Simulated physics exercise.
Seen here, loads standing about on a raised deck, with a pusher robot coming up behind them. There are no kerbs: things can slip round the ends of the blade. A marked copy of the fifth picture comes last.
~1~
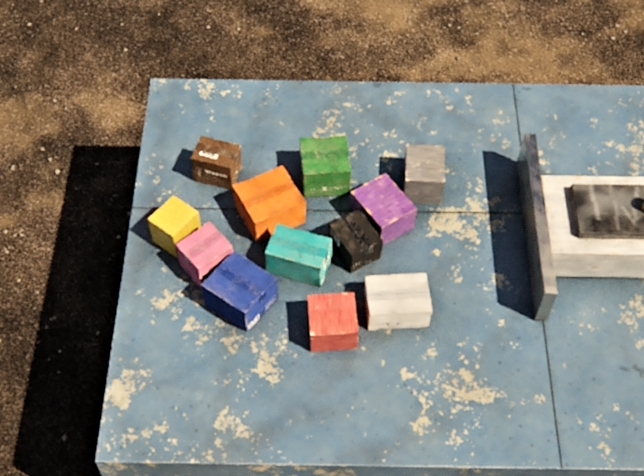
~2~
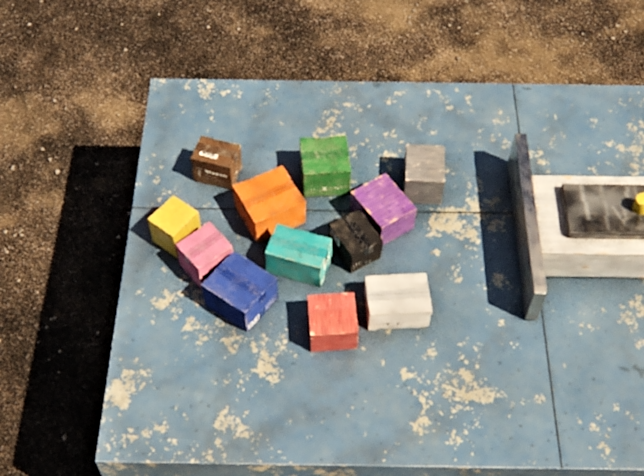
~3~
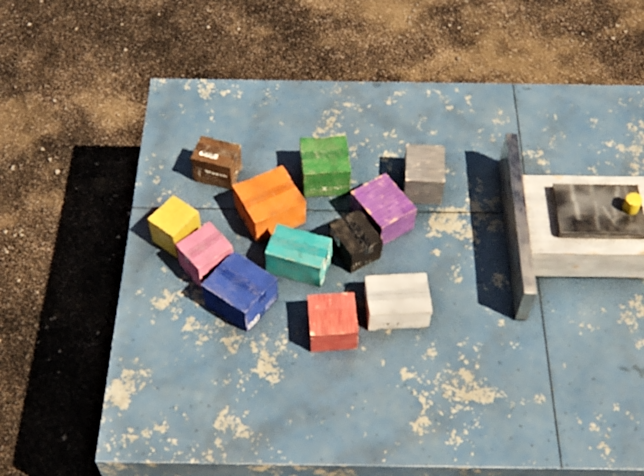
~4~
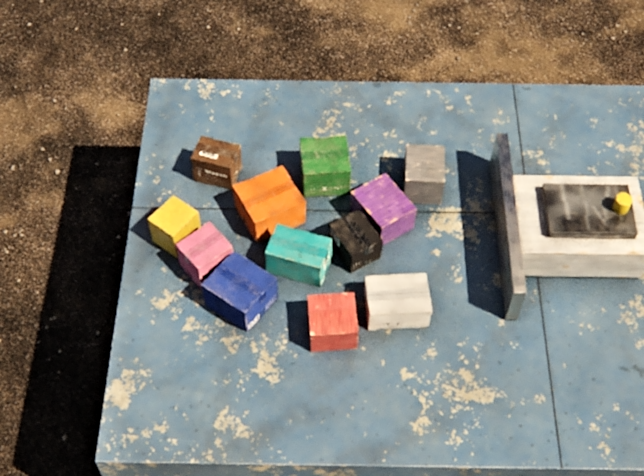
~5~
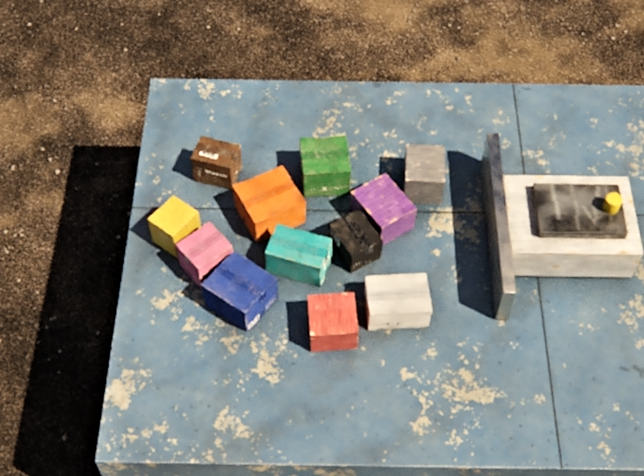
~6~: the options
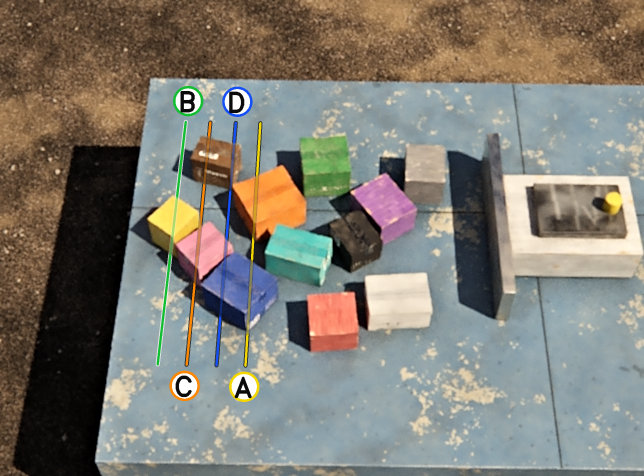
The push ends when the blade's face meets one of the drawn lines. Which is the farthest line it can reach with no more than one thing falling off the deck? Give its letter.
A is the last line within the limit.
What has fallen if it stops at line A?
The yellow crate.
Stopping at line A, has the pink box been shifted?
By then, yes.
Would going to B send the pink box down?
By then, yes.
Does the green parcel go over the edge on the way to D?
No.
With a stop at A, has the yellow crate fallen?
Yes.
On the marked copy, A at (254, 235); B at (173, 233); C at (199, 234); D at (227, 234).
Taking A. A third of the way, robot (485, 208); red crate (323, 323); grey crate (384, 167).
Two thirds of the way, robot (397, 207); brown parcel (210, 162); blue box (218, 296).
When it is over, robot (328, 206); yellow crate over the edge; brown parcel (146, 162); one fallen.
As for the rest, B drops seven; C drops five; D drops three.
